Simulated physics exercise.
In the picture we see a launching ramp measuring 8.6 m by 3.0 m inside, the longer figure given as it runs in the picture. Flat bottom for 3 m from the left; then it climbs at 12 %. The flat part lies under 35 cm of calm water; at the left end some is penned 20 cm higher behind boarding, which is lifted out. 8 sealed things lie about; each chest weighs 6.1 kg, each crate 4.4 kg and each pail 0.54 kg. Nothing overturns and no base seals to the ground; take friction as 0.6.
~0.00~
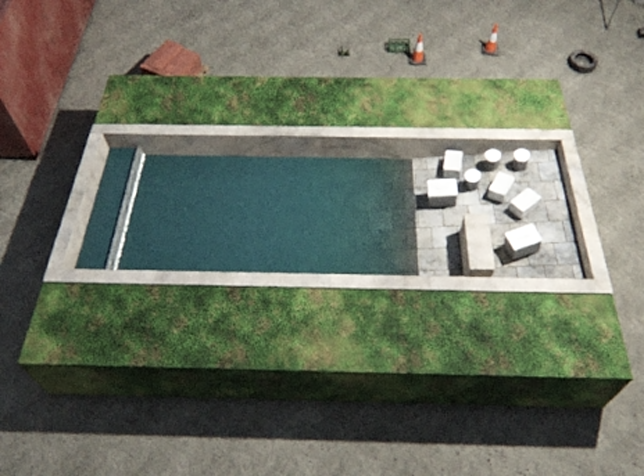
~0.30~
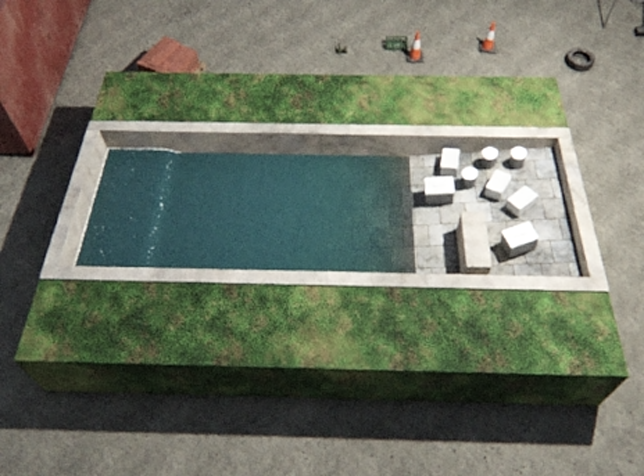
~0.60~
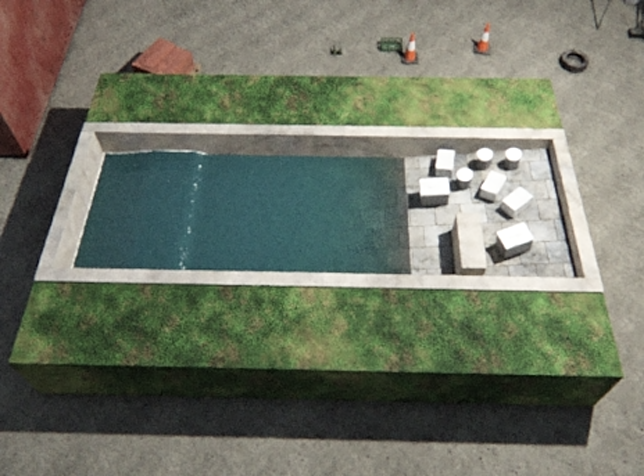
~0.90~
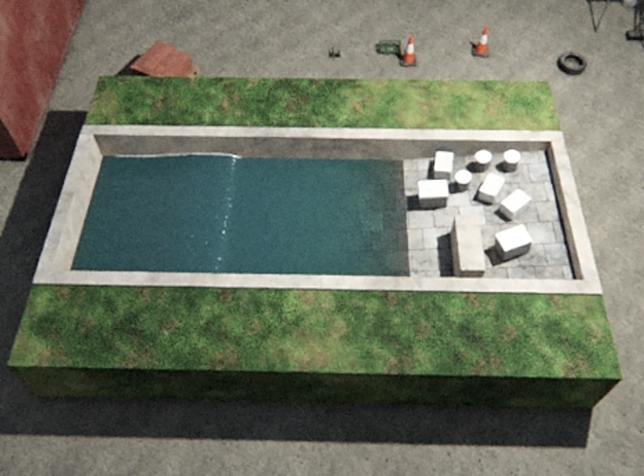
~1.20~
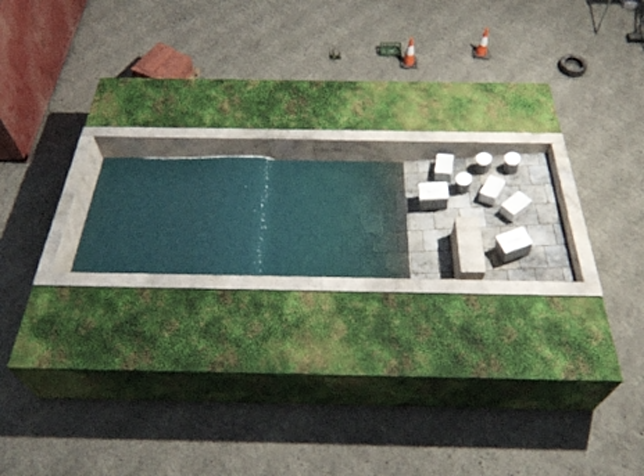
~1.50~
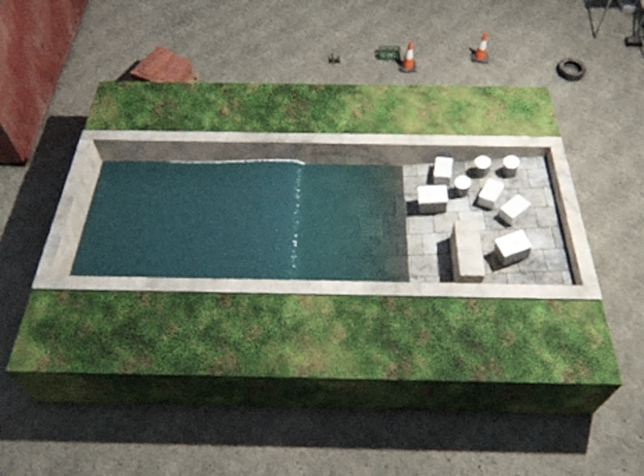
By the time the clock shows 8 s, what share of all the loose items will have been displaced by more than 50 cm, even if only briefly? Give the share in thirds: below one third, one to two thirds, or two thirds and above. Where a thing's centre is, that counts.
Below one third.
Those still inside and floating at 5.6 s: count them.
Count: 0.
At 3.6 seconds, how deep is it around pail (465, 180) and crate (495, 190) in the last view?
I'd estimate 1 cm for the first and 0 cm for the second.
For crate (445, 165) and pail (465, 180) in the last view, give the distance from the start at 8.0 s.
30 cm and 100 cm respectively.
After 2.1 s 0 of 8 are over 50 cm from their spots; 0 afloat.
After 3.6 s 0 of 8 are over 50 cm from their spots; 0 afloat.
After 5.6 s 1 of 8 are over 50 cm from their spots; 0 afloat.
After 8.0 s 2 of 8 are over 50 cm from their spots, and 2 have been at some point; 1 afloat.
